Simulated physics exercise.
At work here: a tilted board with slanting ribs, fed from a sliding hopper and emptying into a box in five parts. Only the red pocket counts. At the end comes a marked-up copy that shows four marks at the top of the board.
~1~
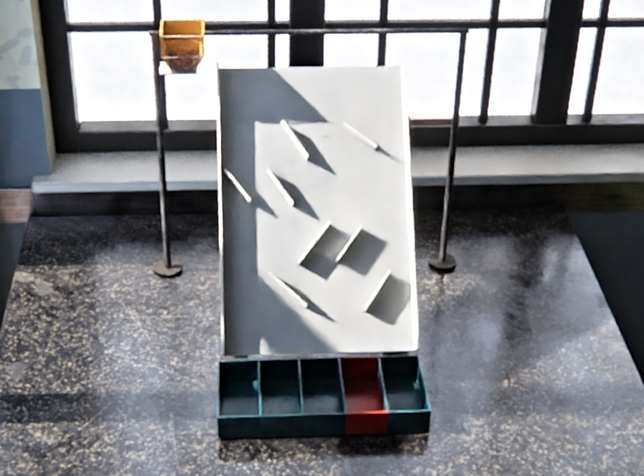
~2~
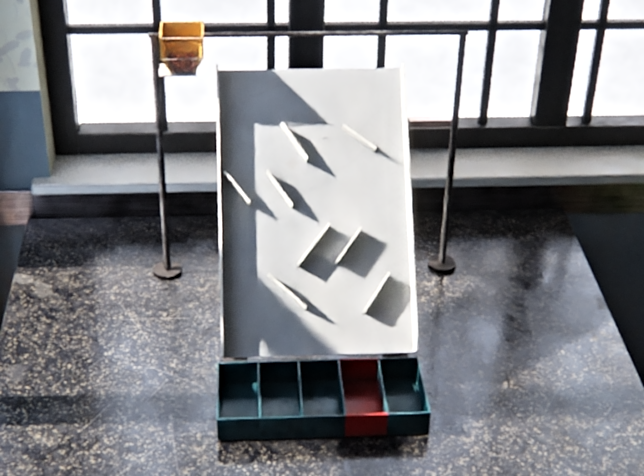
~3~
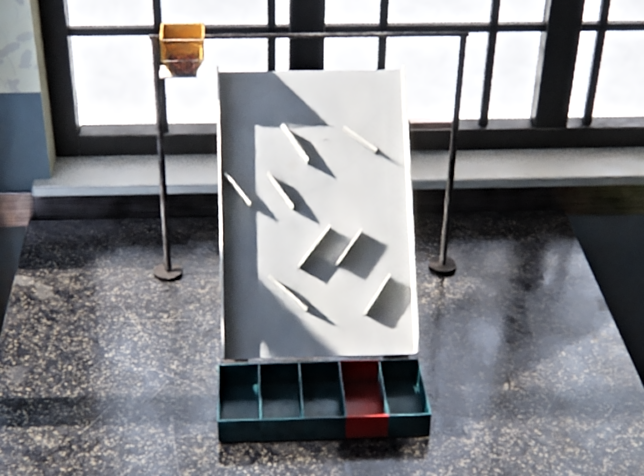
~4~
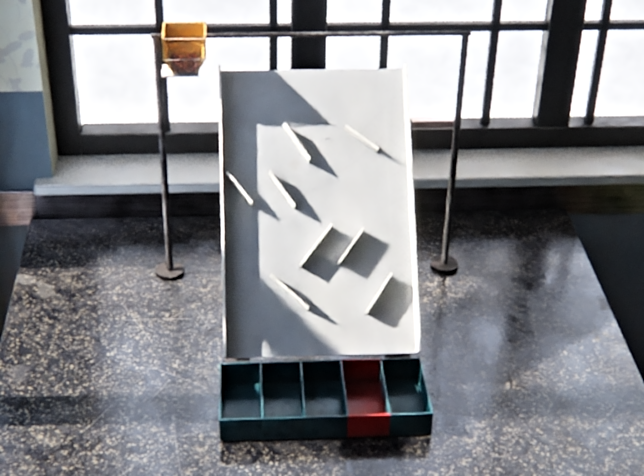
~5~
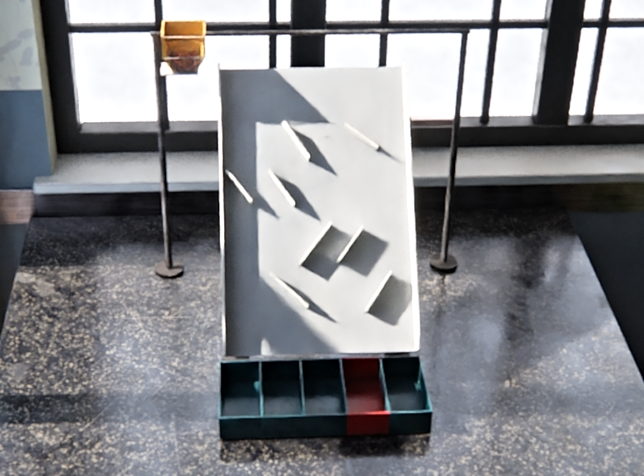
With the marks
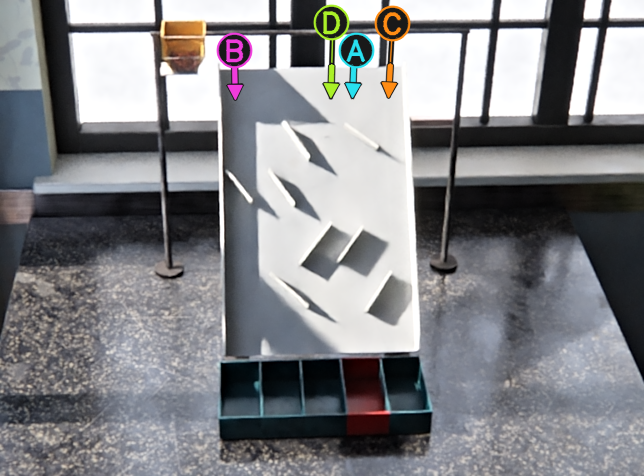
A tilted white board with slanting ribs standing still above a five-part box with one red pocket, yellow hopper at upper left.
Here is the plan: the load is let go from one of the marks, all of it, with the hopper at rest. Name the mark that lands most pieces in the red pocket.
The best mark is B.
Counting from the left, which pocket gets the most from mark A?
The fifth.
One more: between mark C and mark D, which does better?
Here it is mark D.
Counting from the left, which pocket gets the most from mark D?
It is the third one.
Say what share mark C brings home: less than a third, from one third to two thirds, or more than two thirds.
Less than a third.
On the marked copy, mark A meets the board at (352, 92); mark B meets the board at (235, 94); mark C meets the board at (388, 92); mark D meets the board at (331, 92).
With A, about a tenth in the red pocket, the larger part in other pockets, about a tenth outside the box.
With B, roughly half in the red pocket, roughly a third in other pockets, about a tenth held on the board.
With C, not one piece in the red pocket, almost all in other pockets.
With D, about a tenth in the red pocket, the larger part in other pockets.
